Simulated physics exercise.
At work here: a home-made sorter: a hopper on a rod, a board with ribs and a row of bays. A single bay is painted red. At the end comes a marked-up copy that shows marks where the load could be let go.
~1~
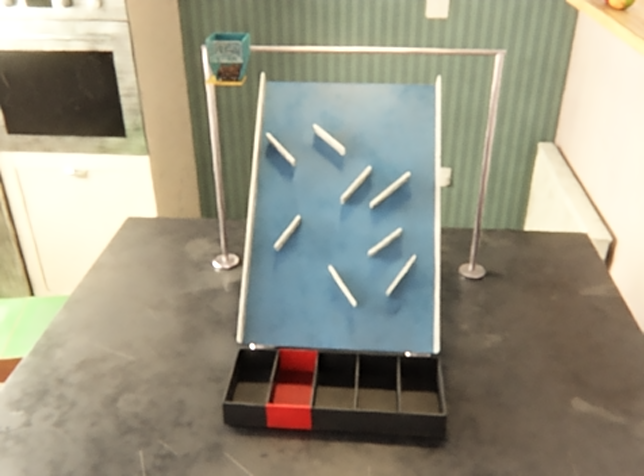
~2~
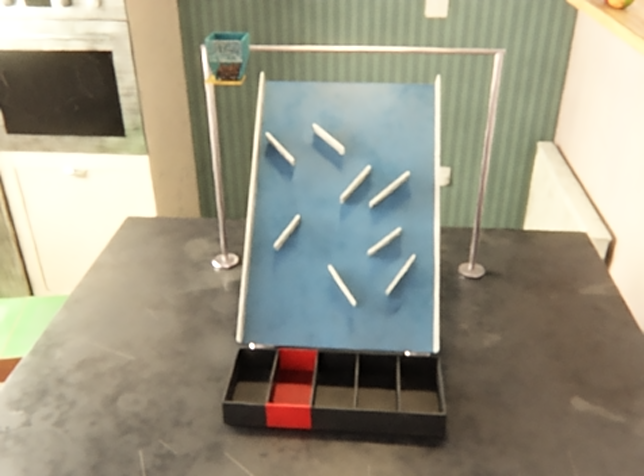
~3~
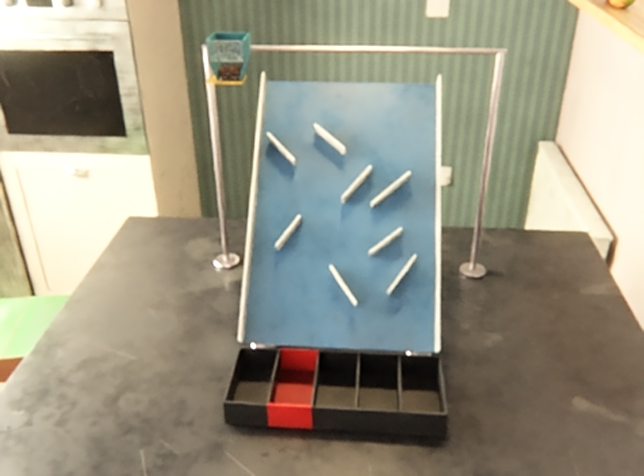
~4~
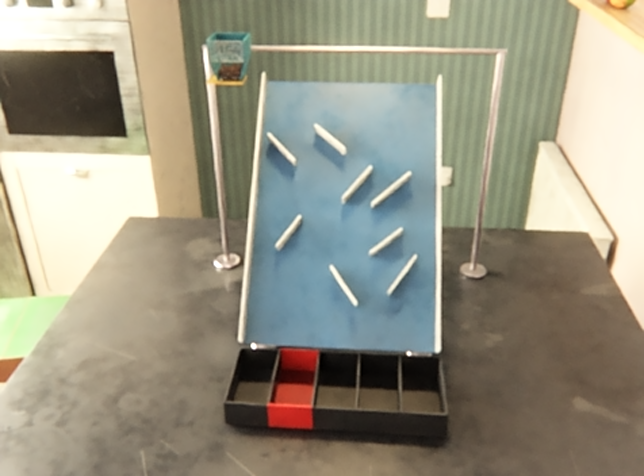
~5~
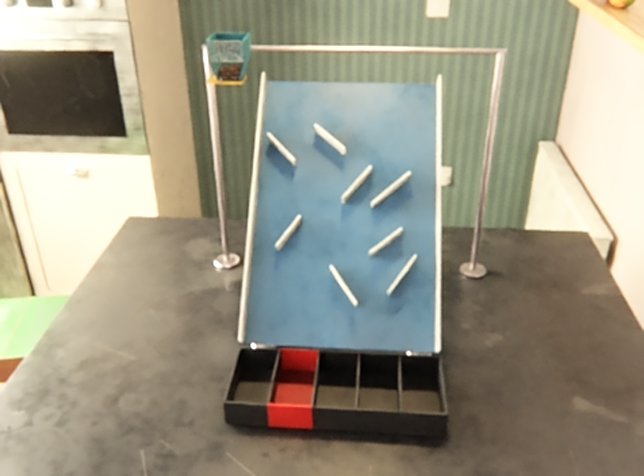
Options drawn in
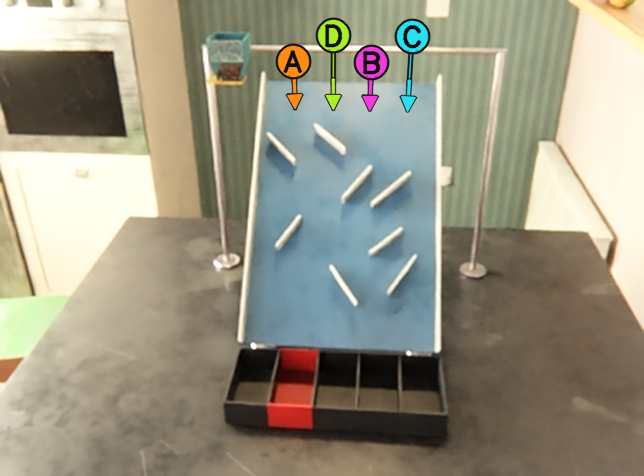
On a dark tabletop in a kitchen, a sloped blue board with pale ribs stands behind a row of five black-edged bays, the second from the left painted red. A small teal hopper holding dark contents hangs at the upper left of a metal rod, and nothing visibly moves throughout.
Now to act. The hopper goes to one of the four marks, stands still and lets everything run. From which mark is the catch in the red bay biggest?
Take D.
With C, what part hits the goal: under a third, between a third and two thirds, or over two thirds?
It is under a third.
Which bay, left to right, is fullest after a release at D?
The second.
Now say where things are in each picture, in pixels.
In the first picture, hopper (229, 73), allspice berries, door shut.
In the second picture, ribs (267, 133) to (293, 160), (314, 124) to (343, 149), (341, 198) to (370, 166).
In the third picture, ribs (372, 203) to (410, 172), (276, 246) to (300, 215), (370, 252) to (402, 228).
In the fourth picture, ribs (331, 266) to (356, 304), (389, 292) to (416, 255).
In the fifth picture, red bay (290, 415), number 2 of 5 from the left.
On the marked copy, mark A meets the board at (295, 103); mark B meets the board at (369, 105); mark C meets the board at (407, 105); mark D meets the board at (333, 104).
For mark A, roughly a quarter in the red bay, roughly two thirds in other bays, about a tenth outside the box.
For mark B, roughly a quarter in the red bay, roughly two thirds in other bays, about a tenth outside the box.
For mark C, roughly a quarter in the red bay, the larger part in other bays.
For mark D, roughly two thirds in the red bay, roughly a quarter in other bays, about a tenth outside the box.
